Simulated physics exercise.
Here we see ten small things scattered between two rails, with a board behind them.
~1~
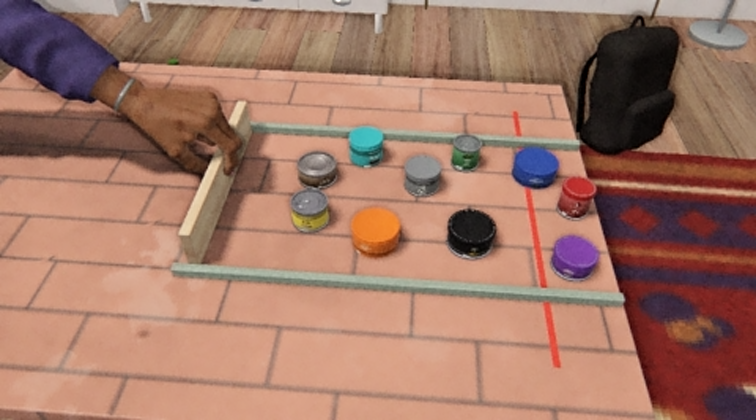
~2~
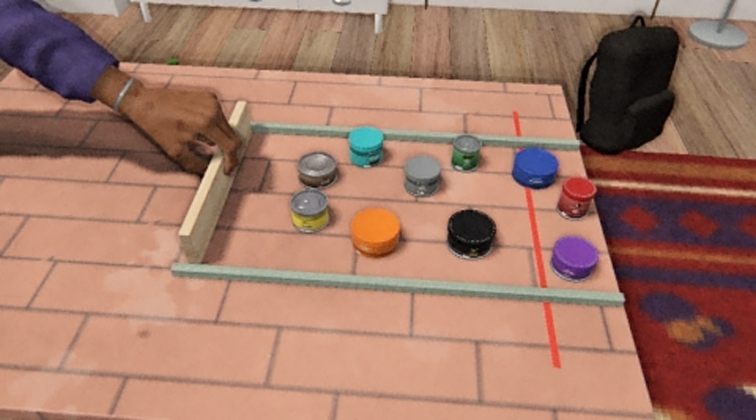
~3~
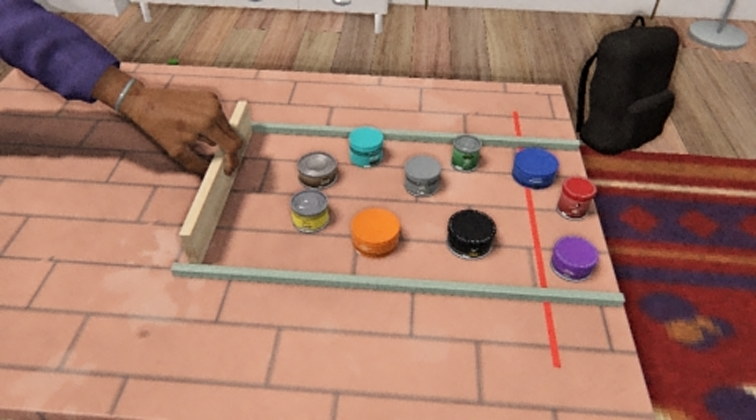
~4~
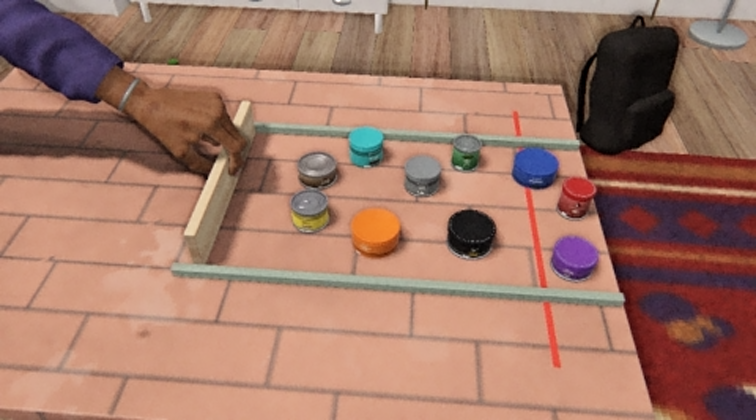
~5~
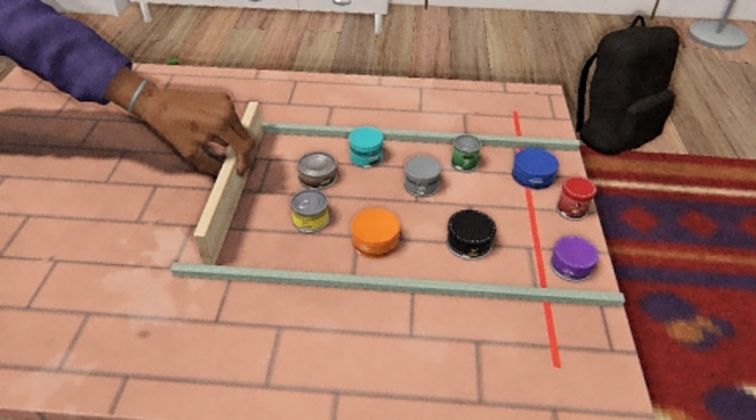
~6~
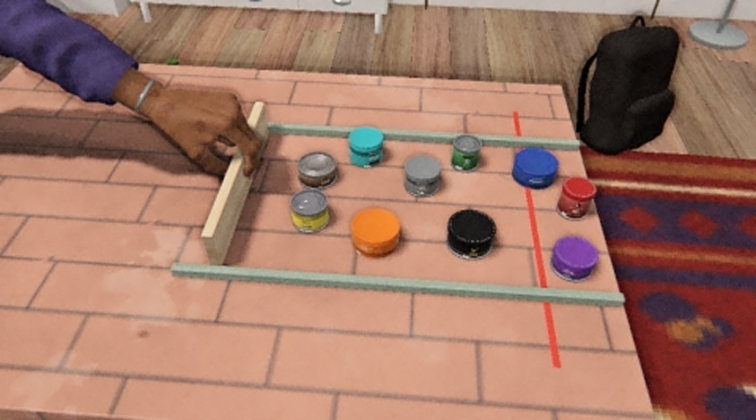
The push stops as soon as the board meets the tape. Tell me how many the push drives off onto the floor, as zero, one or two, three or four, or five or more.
All but one or two remain.
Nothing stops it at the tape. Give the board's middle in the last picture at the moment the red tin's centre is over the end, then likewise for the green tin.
Its middle is about (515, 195) and about (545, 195).
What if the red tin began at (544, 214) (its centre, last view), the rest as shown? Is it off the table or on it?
The red tin goes down.
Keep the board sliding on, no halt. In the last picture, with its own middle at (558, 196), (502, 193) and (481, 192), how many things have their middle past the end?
The counts would come out as 6, 0 and 0.
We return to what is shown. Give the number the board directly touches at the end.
Contact count: 4.
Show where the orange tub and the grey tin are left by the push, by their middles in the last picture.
The first comes to rest at (566, 256), and the second at (588, 196).
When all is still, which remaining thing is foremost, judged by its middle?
Purple tin.
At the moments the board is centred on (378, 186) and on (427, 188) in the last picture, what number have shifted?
The counts are 5 and 7.
Soon after, none off yet; red tin at rest near (576, 199); purple tin at rest near (574, 259); blue tub at rest near (535, 169).
In the end, the number that fall off is one or two; gone, blue tub and red tin.
